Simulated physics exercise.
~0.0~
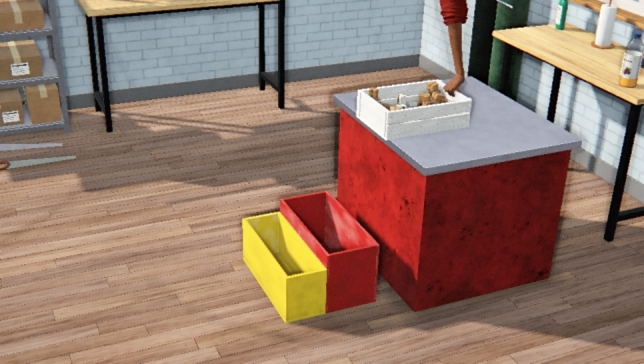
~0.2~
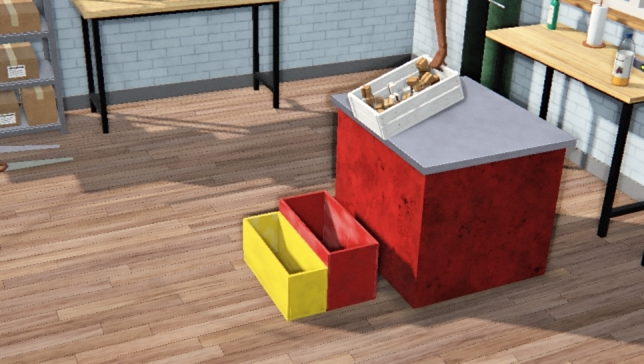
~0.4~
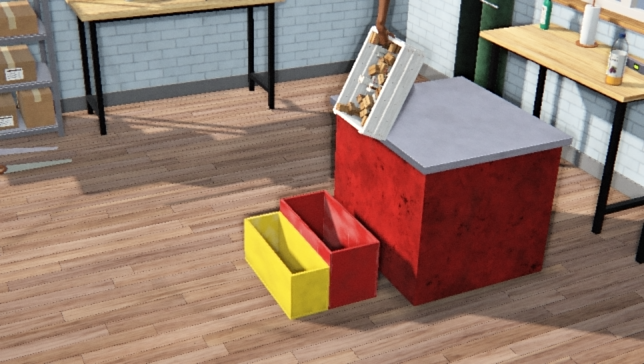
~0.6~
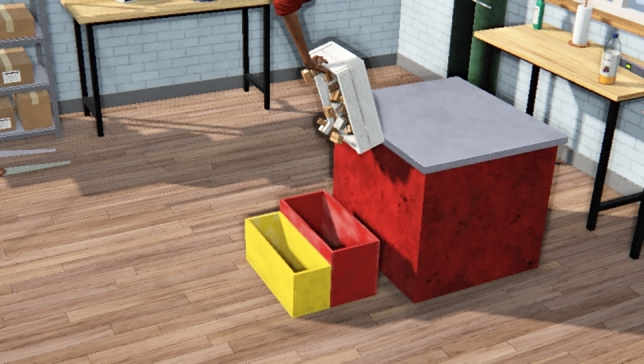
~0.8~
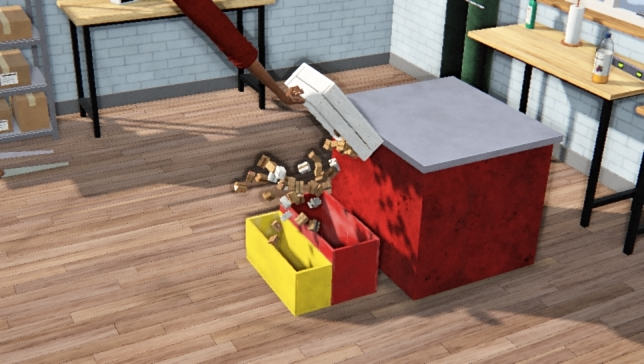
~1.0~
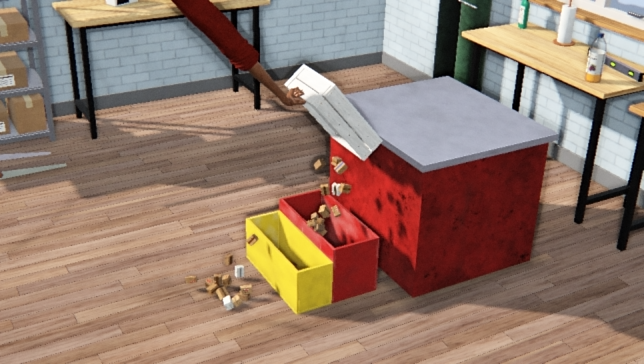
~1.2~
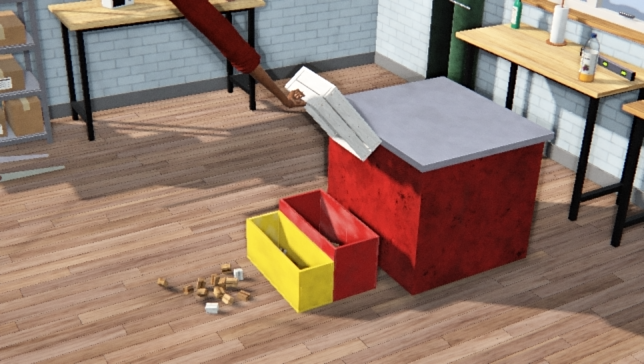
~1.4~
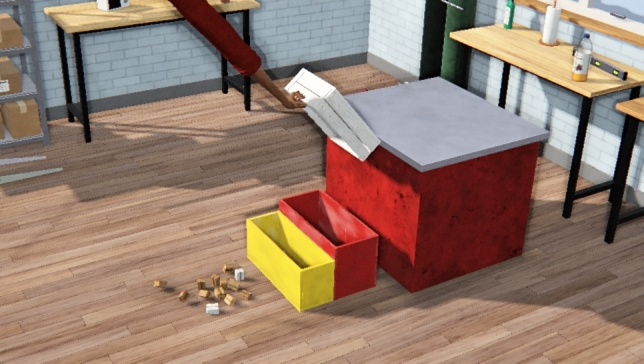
A hand tipped a white crate of little parcels over the edge of a red bench, spilling them toward a red tote and a yellow bin below. Some dropped inside, but others scattered on the floor beyond the yellow bin, and the crate stayed tilted.
